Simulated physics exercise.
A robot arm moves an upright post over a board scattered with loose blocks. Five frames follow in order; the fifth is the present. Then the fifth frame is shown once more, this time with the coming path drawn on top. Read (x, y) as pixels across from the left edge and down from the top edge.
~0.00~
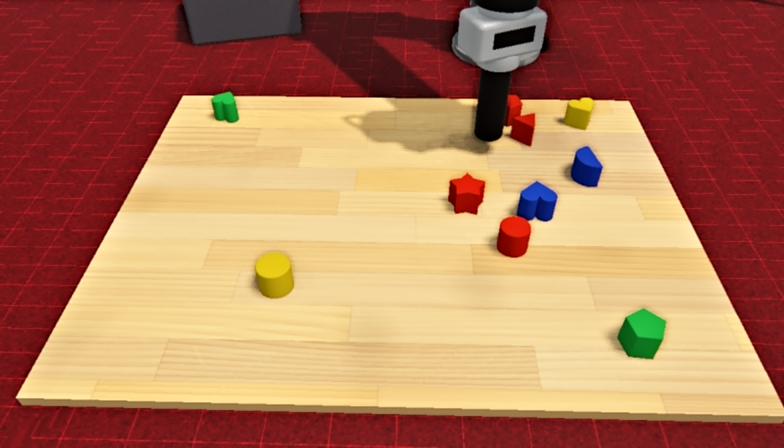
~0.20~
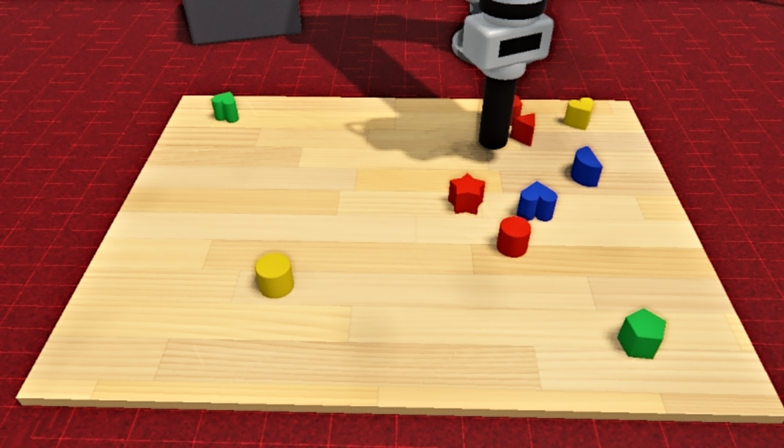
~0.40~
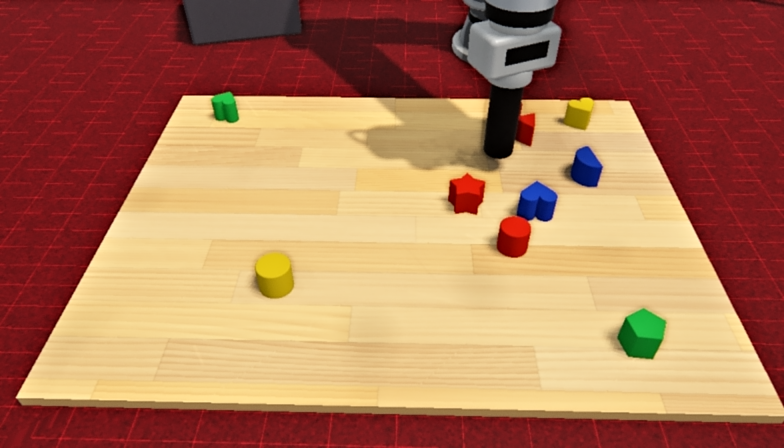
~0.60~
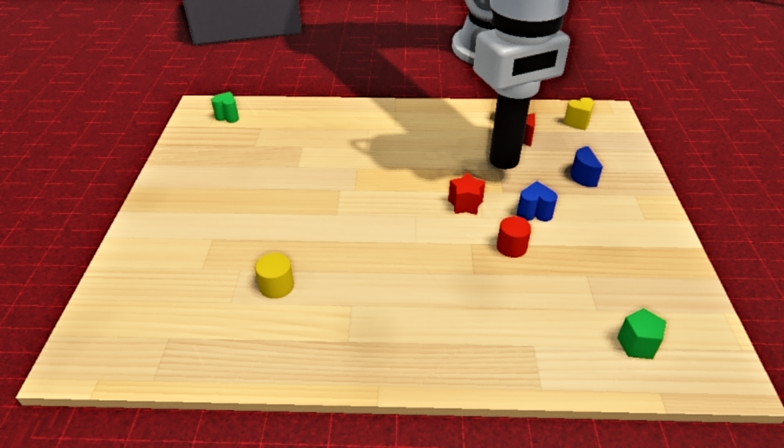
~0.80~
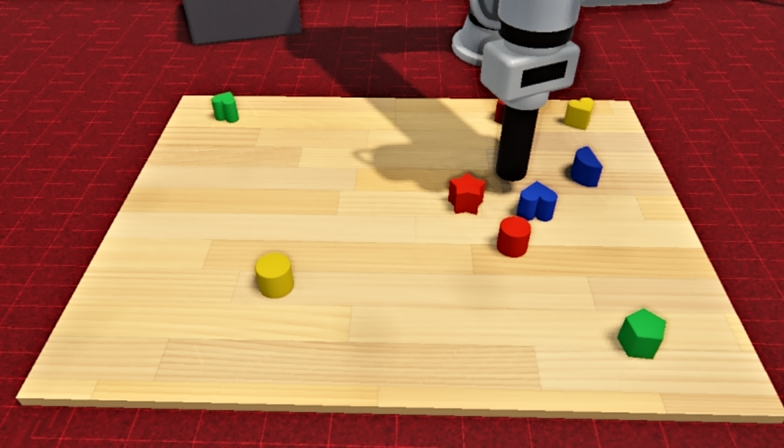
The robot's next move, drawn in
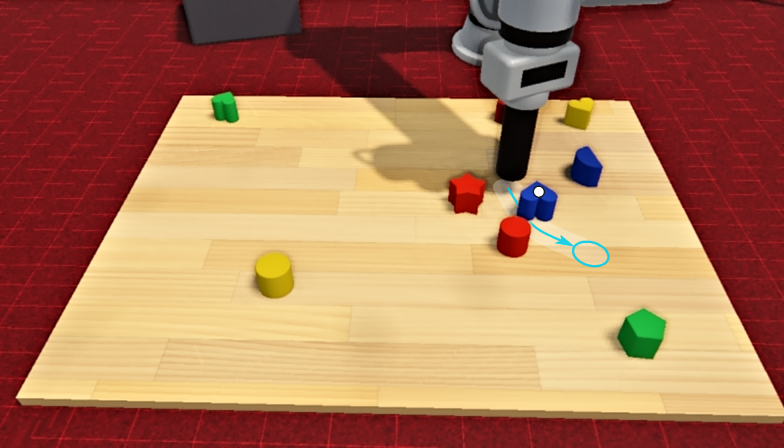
Over a wooden board of scattered blocks, a robot arm moves its black post slightly toward the blue heart.
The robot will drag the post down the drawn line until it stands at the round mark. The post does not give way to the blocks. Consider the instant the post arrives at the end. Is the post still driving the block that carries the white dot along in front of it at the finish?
Yes, that is how it ends up.
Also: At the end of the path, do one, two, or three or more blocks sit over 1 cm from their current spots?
Answer: One block.
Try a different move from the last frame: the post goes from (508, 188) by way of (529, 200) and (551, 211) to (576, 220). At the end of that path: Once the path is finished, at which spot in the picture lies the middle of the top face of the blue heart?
So, by the moment the path ends, you'll find the top centre of the blue heart at (564, 214).
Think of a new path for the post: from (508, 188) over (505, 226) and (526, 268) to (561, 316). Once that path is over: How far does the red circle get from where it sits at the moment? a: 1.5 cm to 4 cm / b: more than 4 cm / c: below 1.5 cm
b - more than 4 cm.
The line goes from (508, 188) through (523, 213) and (551, 236) to (591, 254); the dot is on the blue heart.
The first path, step by step. One third of the way, post at (526, 198); blue heart at (553, 206), turned 15° anticlockwise.
Two thirds of the way, post at (555, 221); blue heart at (586, 228), turned 20° anticlockwise.
At the end, post at (596, 238); red circle unmoved; blue heart at (628, 247).
